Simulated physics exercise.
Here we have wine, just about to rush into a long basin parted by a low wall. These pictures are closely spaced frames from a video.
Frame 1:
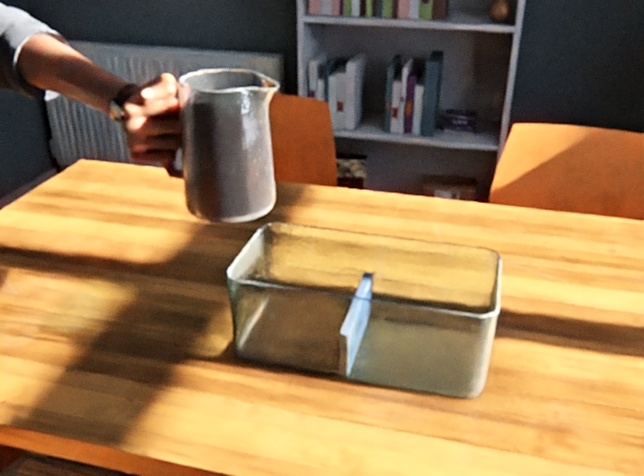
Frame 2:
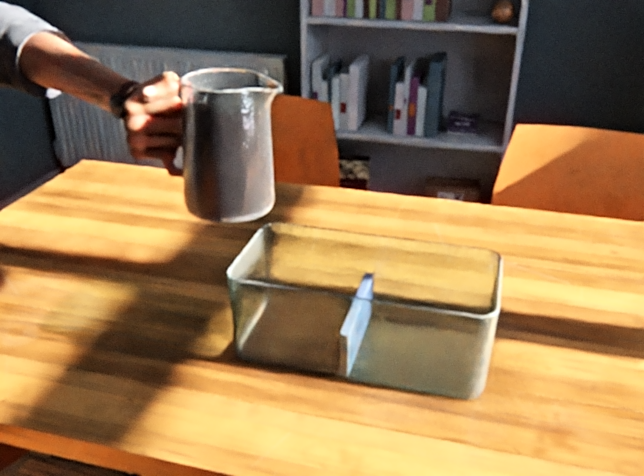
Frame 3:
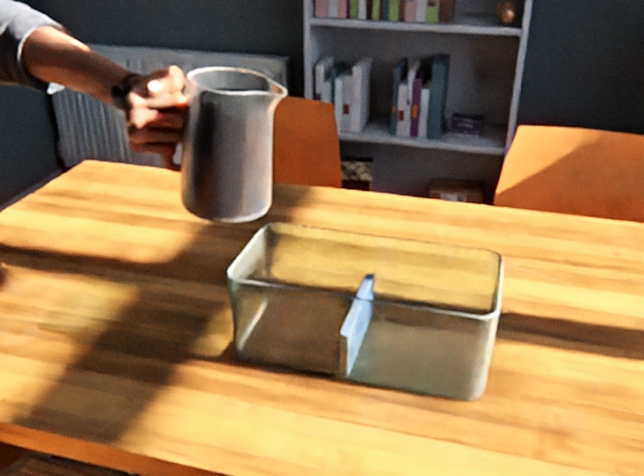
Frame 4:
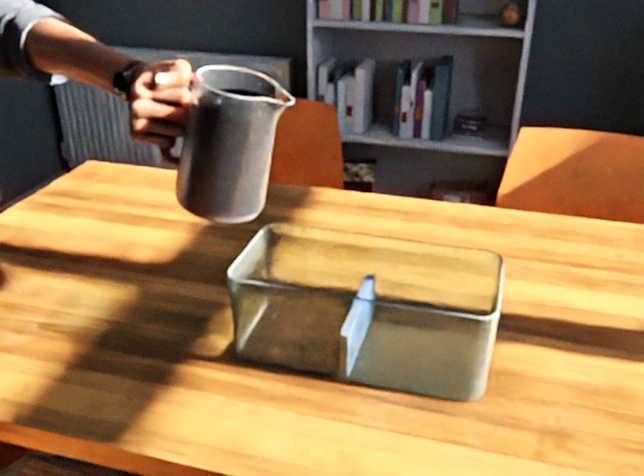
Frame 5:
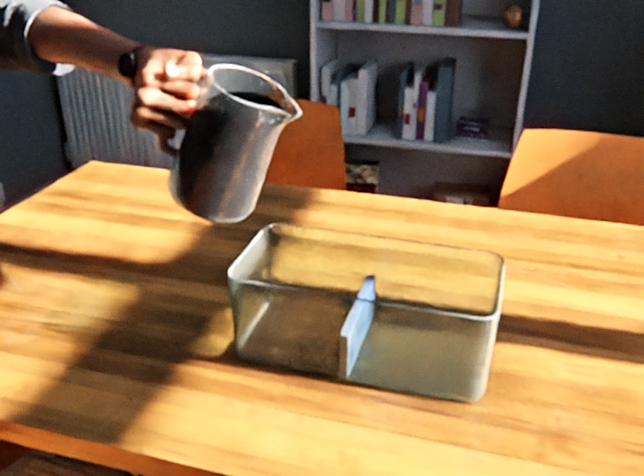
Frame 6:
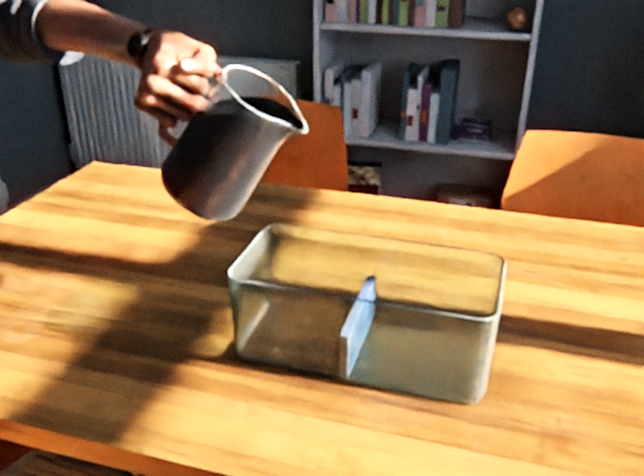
A hand held a pitcher of dark liquid above a wooden table, beside a clear basin split by a low wall, then steadily tilted it to the right until it leaned well over.
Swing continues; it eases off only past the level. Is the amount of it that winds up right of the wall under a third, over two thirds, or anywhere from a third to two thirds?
Most likely the right of the wall will hold too little for one third.
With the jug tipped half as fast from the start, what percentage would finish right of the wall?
Somewhere near 35 percent.
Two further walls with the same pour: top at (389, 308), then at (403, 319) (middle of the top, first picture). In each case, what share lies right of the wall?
Note: Roughly 5 % in case one, 10 % in case two.
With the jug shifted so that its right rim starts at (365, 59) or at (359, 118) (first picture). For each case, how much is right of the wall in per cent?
First about 90, then 95 per cent.
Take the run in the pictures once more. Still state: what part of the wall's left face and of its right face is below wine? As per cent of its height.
The left comes to 60 % and the right to 10 %.
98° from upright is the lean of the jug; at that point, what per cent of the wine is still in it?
Some 70 per cent.
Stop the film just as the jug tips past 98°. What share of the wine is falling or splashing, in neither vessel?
Estimated at 15 per cent or so.
A moment on, the jug is tipped on its side and 71 per cent is still to pour, 5 is left of the wall and 7 right of it.
Next, the jug is tipped right over and 24 per cent is still to pour, 48 is left of the wall and 12 right of it.
Then the jug is tipped right over and 4 per cent is still to pour, 68 is left of the wall and 16 right of it.
Later the jug is tipped right over and 0 per cent is still to pour, 76 is left of the wall and 17 right of it.
Finally, 76 per cent lies left of the wall, 17 right of it and 6 outside.
